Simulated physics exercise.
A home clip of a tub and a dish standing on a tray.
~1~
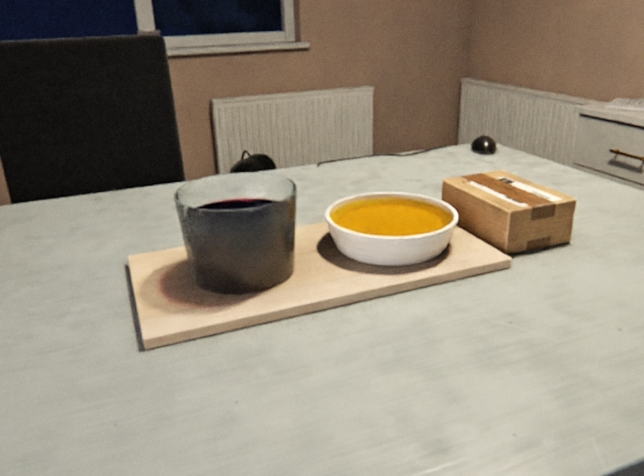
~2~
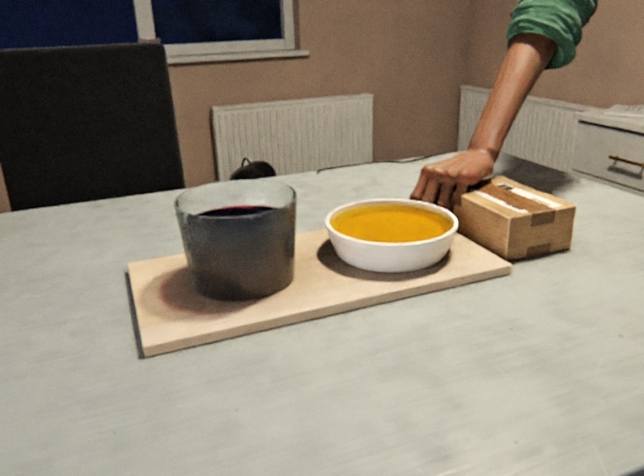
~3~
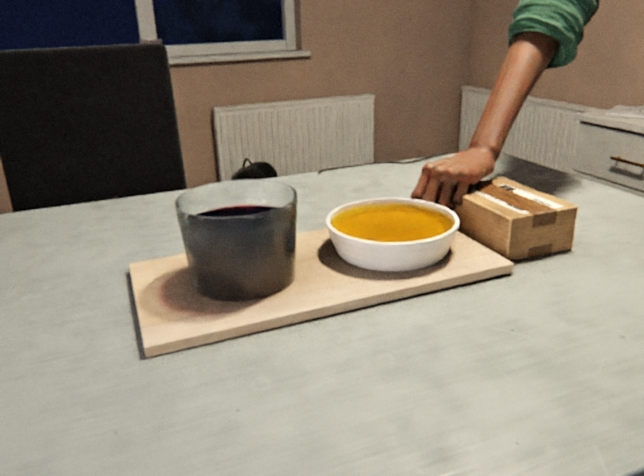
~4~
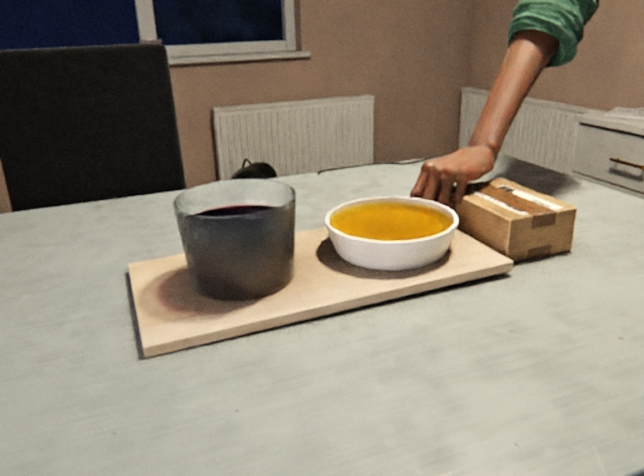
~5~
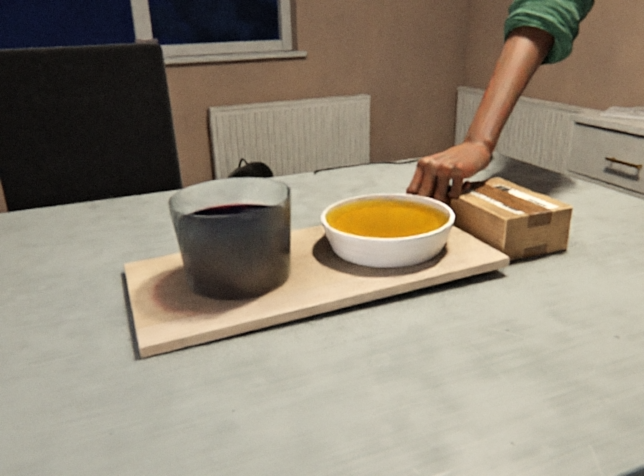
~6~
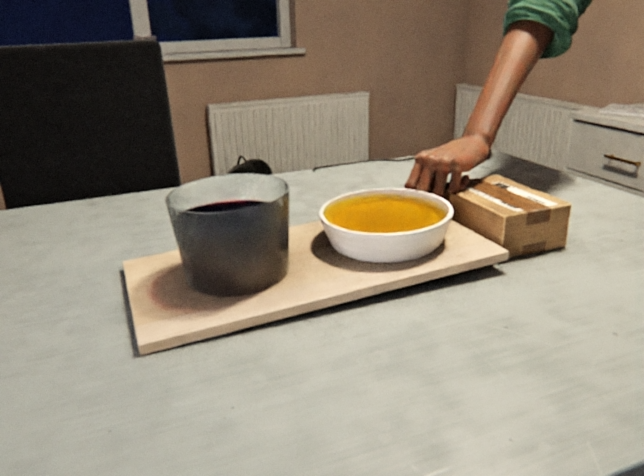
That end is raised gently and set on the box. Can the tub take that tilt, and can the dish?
On the left the tub stays dry outside, on the right the dish slops over.
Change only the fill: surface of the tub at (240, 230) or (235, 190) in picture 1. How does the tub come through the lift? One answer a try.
In that order: Copes, leaks.
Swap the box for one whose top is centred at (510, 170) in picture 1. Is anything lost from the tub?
My call: Copes.
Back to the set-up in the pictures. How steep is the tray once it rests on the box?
Some 9 degrees.
Next, the tray slopes by about 6°; tub, its rim is dry; dish, it has slopped over.
After that, the tray slopes by about 10°; tub, its rim is dry; dish, it has slopped over.
Finally, the tray slopes by about 9°, resting on the box; tub, its rim is dry; dish, it has slopped over.
